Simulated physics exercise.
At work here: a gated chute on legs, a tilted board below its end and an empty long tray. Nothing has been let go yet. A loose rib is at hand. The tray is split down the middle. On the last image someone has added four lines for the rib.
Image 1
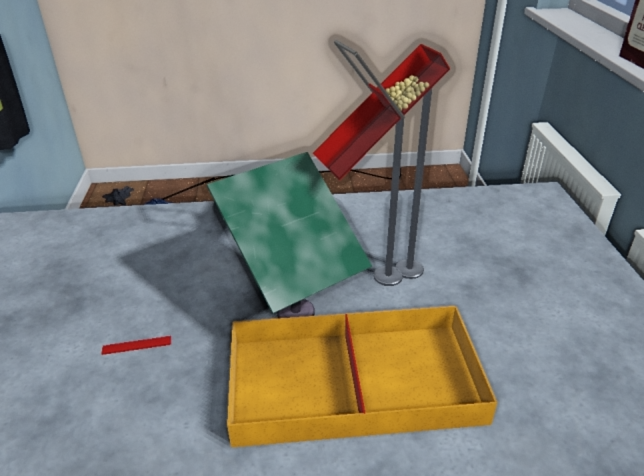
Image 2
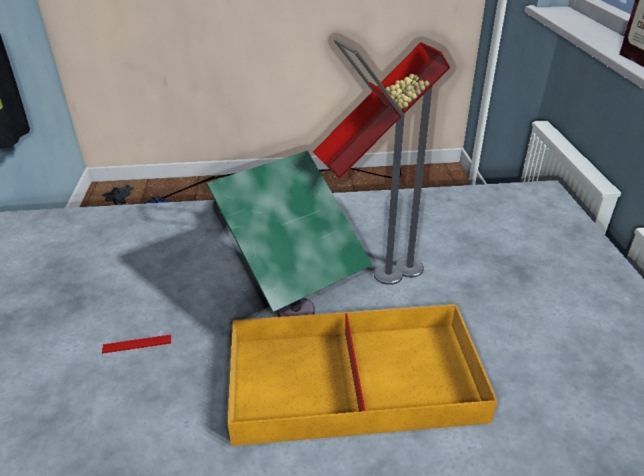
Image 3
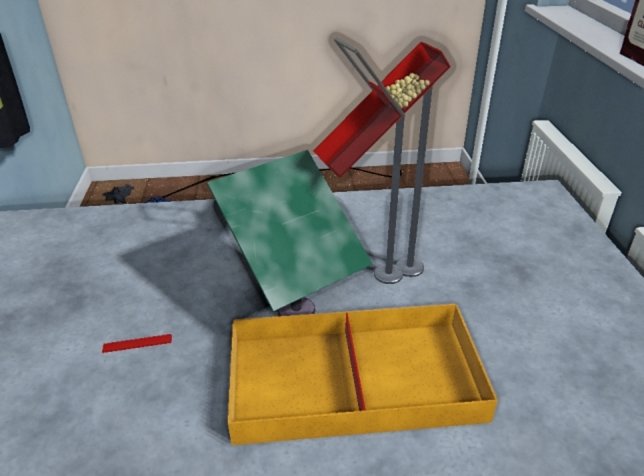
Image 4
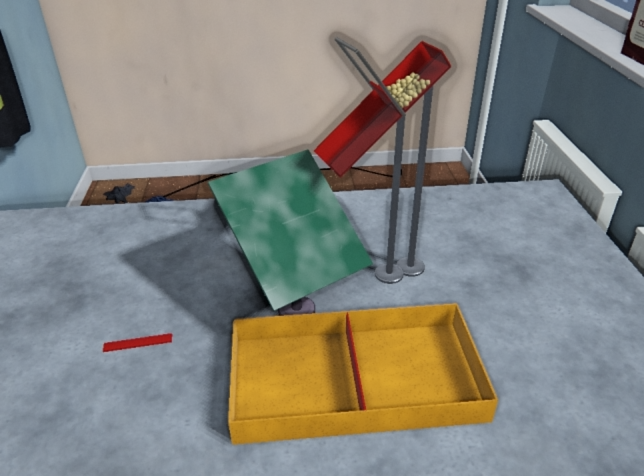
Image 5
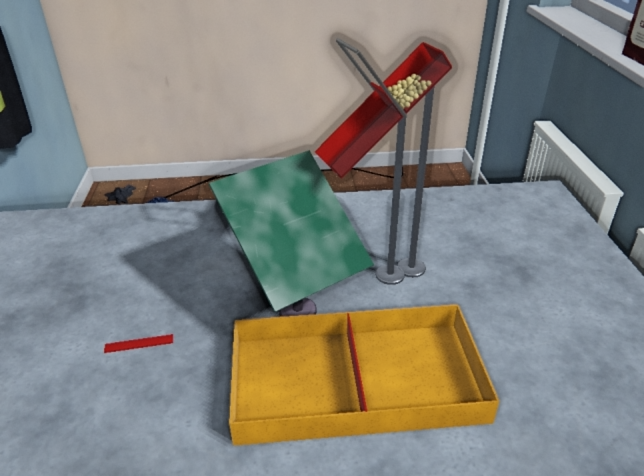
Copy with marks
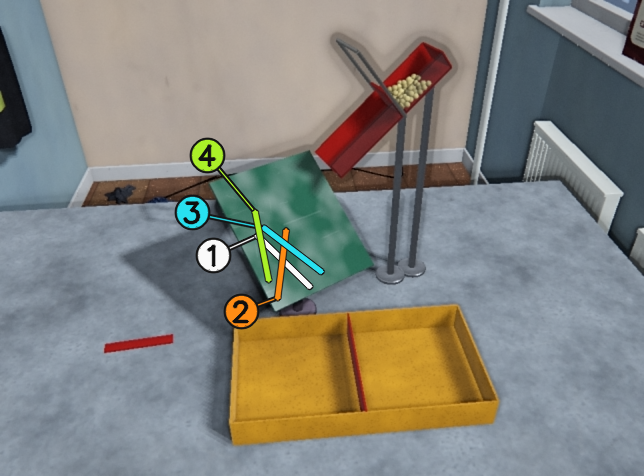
A green tilted board stands on a mottled grey-blue tabletop in a room with beige and blue walls, seen from slightly above. Above it, a red chute on grey legs slopes down to the left, holding pale beans behind a gate, while a divided yellow tray sits empty in front and a red strip lies at left. Nothing moves except the view, which drifts very slightly.
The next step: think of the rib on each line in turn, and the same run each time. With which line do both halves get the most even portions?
1.
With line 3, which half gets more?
Right.
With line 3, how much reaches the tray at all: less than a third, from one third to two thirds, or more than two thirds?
It is more than two thirds.
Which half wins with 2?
The left half.
On the marked copy, line 1 from (257, 235) to (309, 286); line 2 from (286, 230) to (277, 297); line 3 from (264, 228) to (321, 271); line 4 from (255, 212) to (268, 279).
With 1, of what is caught, close to half in the left half, close to half in the right.
With 2, of what is caught, the bulk in the left half, a small share in the right.
With 3, of what is caught, a small share in the left half, all but a few in the right.
With 4, of what is caught, the bulk in the left half, a small share in the right.
